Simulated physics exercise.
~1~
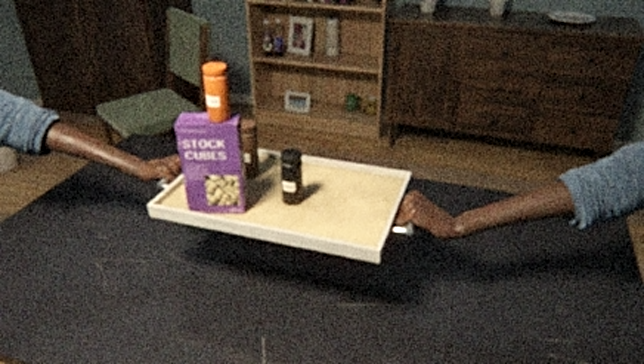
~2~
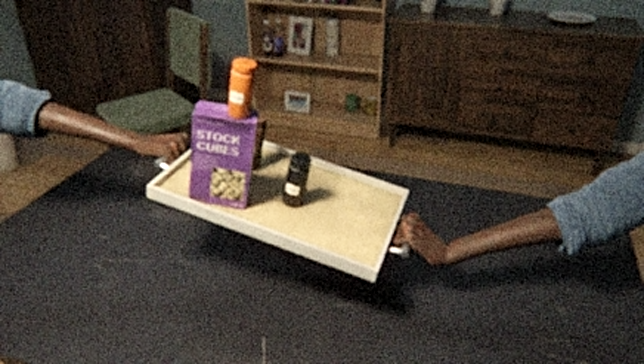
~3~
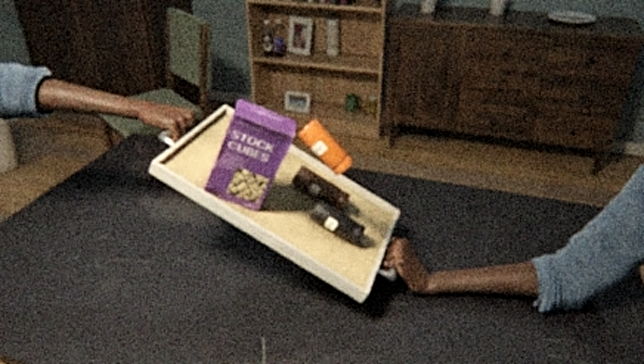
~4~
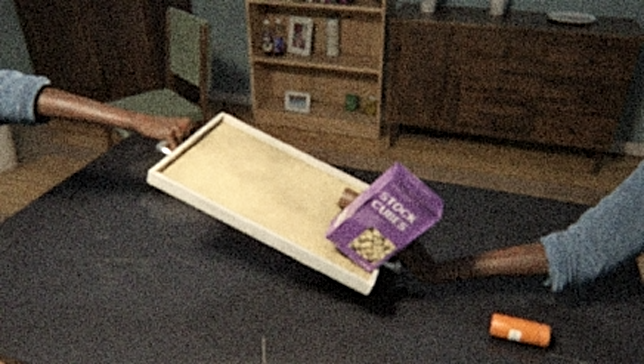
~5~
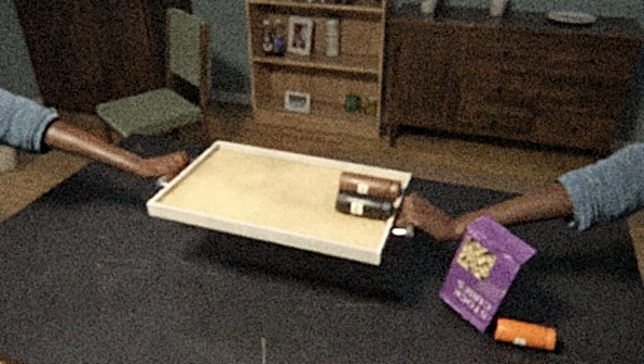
In a room with a wooden bookshelf, a sideboard and a green chair, a still camera looks across a dark table. Two hands reaching in from left and right hold a cream tray above it, carrying a purple stock cubes packet topped by an orange shaker, with a brown and a black shaker beside them. The tray's right edge dips, and the orange shaker tumbles as both darker shakers topple. The packet slides right and drops over the edge after the orange shaker. The tray levels, leaving the dark shakers lying at its right end and the packet upside down beside the orange shaker.
